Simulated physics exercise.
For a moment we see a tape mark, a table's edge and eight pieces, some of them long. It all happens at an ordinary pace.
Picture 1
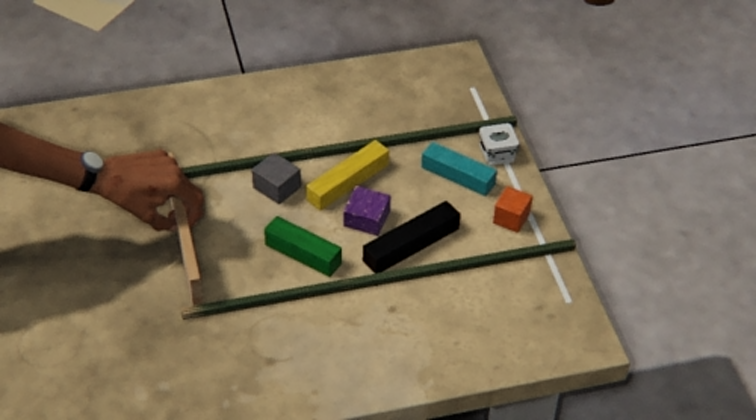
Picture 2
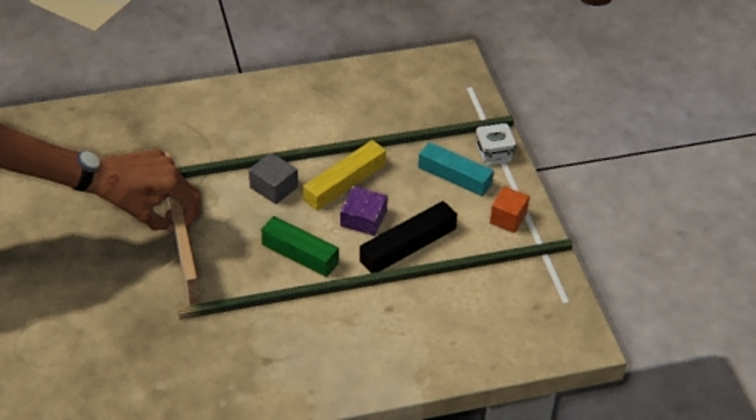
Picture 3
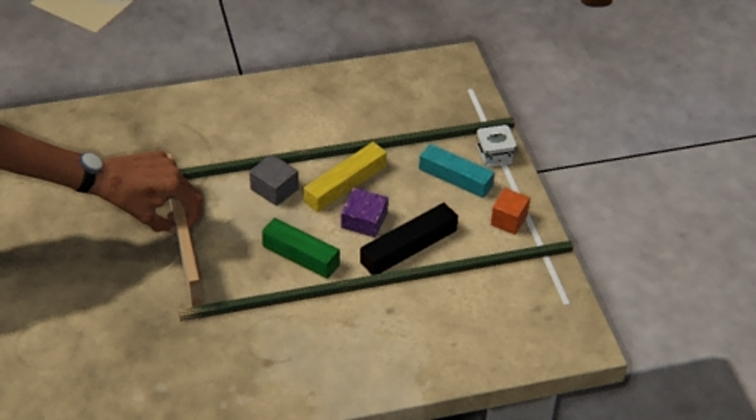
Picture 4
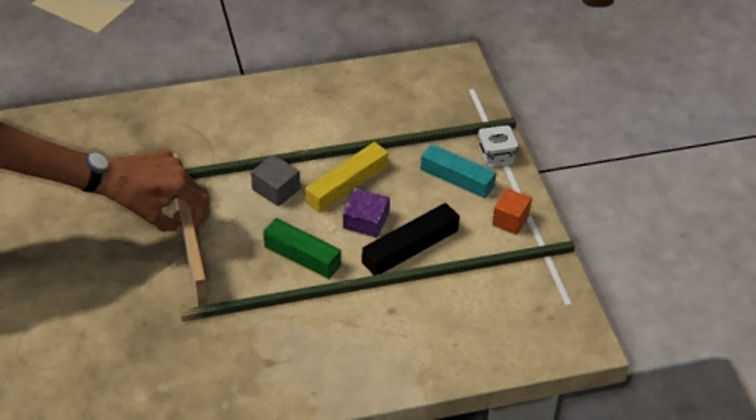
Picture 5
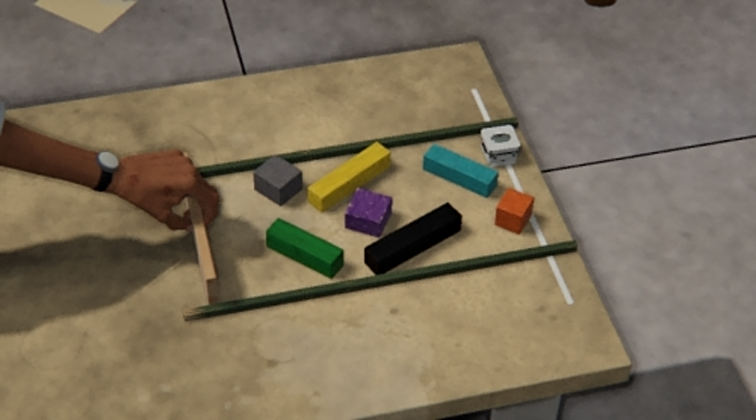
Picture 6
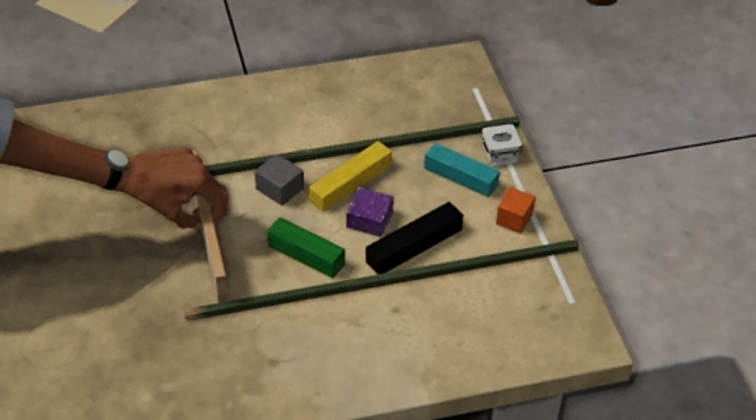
On a tabletop, a hand slides an upright board slightly right toward several still, coloured blocks.
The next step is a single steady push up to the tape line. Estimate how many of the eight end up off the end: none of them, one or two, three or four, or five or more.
Lost: Five or more.
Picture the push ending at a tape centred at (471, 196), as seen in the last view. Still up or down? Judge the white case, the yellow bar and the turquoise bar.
Starting with the white case, it ends up falling, then the yellow bar keeps its place, then the turquoise bar ends up falling.
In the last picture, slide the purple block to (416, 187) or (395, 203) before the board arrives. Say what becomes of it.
In order, falls away; falls away.
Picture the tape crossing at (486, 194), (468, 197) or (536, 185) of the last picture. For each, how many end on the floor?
It would be 3, 2 and 7.
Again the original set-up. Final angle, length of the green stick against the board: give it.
Some 0 degrees.
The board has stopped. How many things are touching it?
It touches 2.
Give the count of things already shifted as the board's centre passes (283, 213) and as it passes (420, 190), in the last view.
Moved so far: 2, later 8.
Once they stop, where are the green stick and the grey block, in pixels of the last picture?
Green stick at (546, 211), grey block at (525, 135).
Soon after, none off yet; white case at rest near (501, 146); orange block at rest near (516, 210); turquoise bar at rest near (462, 170).
Then, none off yet; white case at rest near (501, 146); orange block at rest near (520, 211); turquoise bar moved a little near (481, 171).
Further on, none off yet; white case on its side near (552, 158); orange block moved well along near (570, 220); turquoise bar tipped a little near (557, 163).
At rest, the number that fall off is five or more; fallen, yellow bar, purple block, black stick, turquoise bar, orange block and white case.
